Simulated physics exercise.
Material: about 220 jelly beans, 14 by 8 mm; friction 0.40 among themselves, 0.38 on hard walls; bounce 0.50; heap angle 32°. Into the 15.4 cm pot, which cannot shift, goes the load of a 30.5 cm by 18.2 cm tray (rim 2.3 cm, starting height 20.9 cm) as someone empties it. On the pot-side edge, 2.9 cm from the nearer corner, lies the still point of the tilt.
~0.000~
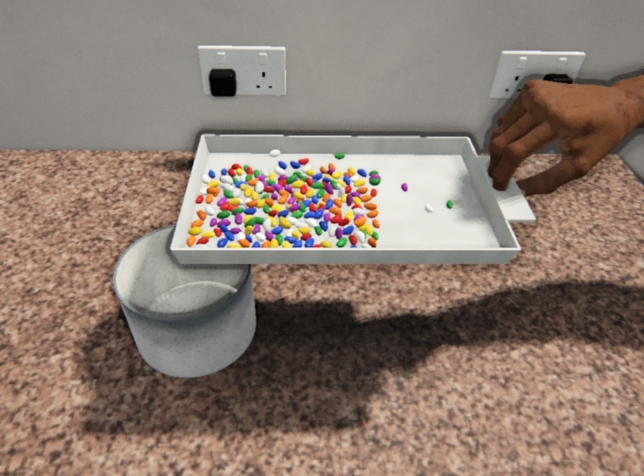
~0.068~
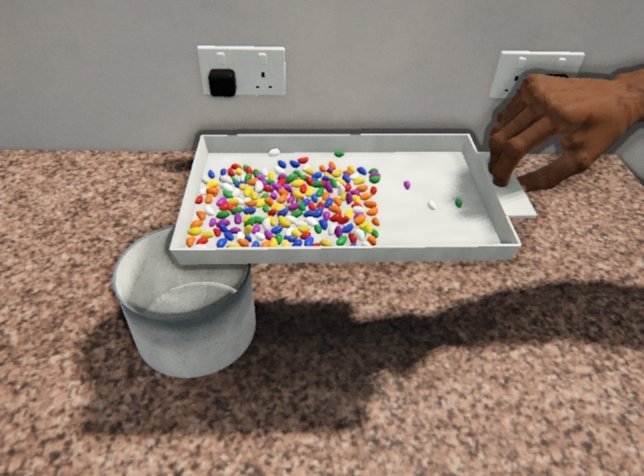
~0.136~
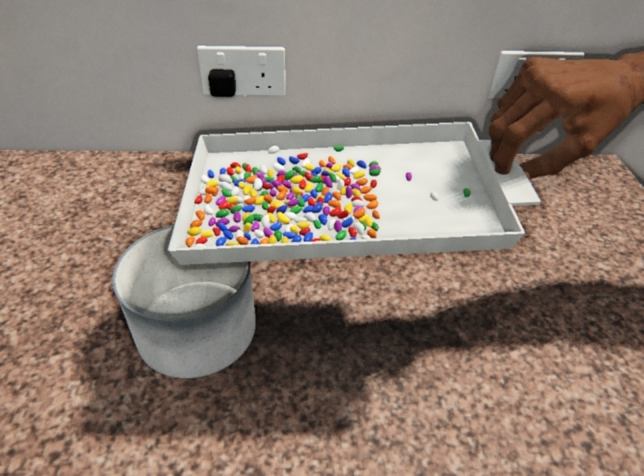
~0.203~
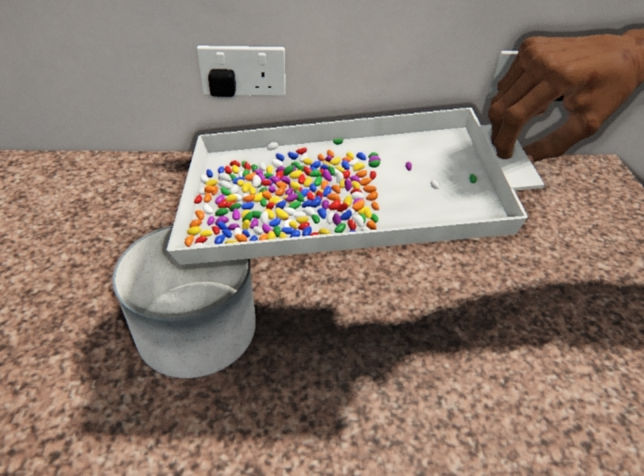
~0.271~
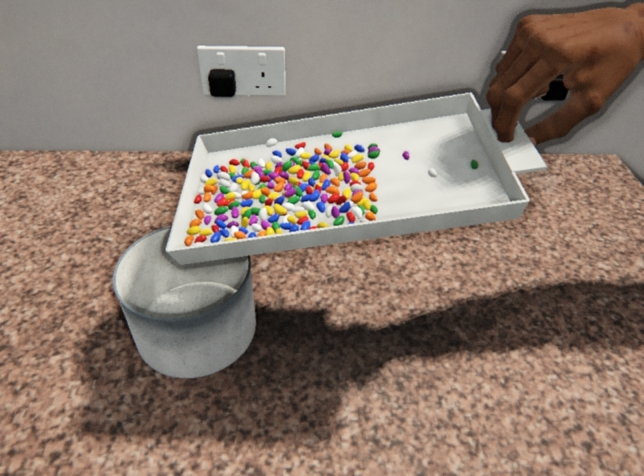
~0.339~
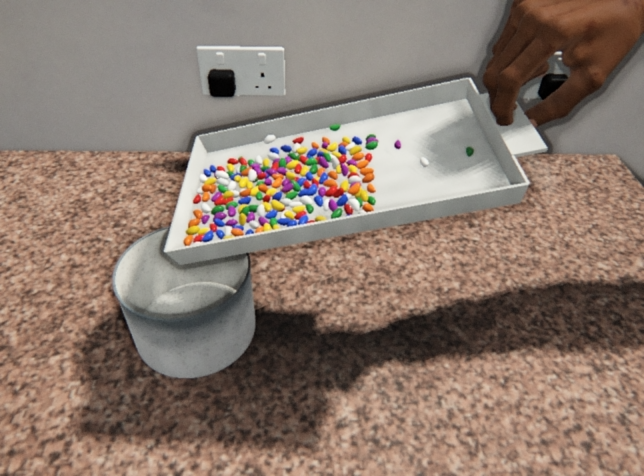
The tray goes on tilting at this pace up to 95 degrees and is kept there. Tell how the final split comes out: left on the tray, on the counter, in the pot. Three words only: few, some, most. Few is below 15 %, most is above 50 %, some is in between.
Left on the tray - few, counter - some, pot - most.
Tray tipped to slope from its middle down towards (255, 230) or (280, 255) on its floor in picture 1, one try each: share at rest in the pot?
I'd put it at roughly 15 per cent for the first tilt and roughly 0 per cent for the second.
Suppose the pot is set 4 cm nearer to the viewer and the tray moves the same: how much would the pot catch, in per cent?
In that setup it would come to near 75 per cent.
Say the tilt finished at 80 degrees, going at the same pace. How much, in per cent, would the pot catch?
That would give about 55 per cent.
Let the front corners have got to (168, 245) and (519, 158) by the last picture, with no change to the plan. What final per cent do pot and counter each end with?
Pot 75, counter 25.
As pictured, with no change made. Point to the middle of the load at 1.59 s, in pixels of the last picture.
The middle of the load should be near (178, 198) then.
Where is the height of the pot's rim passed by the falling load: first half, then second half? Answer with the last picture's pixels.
I'd mark about (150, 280) for the first half and about (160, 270) for the second.
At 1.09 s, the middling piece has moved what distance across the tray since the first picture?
By then it sits near 4 cm from where it began.
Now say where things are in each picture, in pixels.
In the first frame, tray tilt 0 degrees, front corners at (177, 246) and (514, 246); middle of the pieces at (292, 209); pot at (184, 266).
In the second frame, tray tilt 1 degrees, front corners at (176, 246) and (514, 242); middle of the pieces at (291, 208).
In the third frame, tray tilt 4 degrees, front corners at (175, 246) and (517, 229), lowest corner left front; middle of the pieces at (291, 204).
In the fourth frame, tray tilt 7 degrees, front corners at (173, 246) and (520, 214), lowest corner left front; middle of the pieces at (290, 200).
In the fifth frame, tray tilt 11 degrees, front corners at (172, 247) and (522, 198), lowest corner left front; middle of the pieces at (289, 195).
In the sixth frame, tray tilt 14 degrees, front corners at (170, 247) and (521, 181), lowest corner left front; middle of the pieces at (286, 190); pot at (183, 267). Its pace works out near 50 degrees a second.
After 1.09 s, tilt 52 degrees; the tray holds 100 %, the pot 0 %.
After 1.59 s, tilt 77 degrees; the tray holds 75 %, the pot 10 %.
After 2.16 s, tilt 95 degrees; the tray holds 5 %, the pot 70 %.
By 3.5 s all is still; tray 0 %, counter 25 %, pot 75 %.
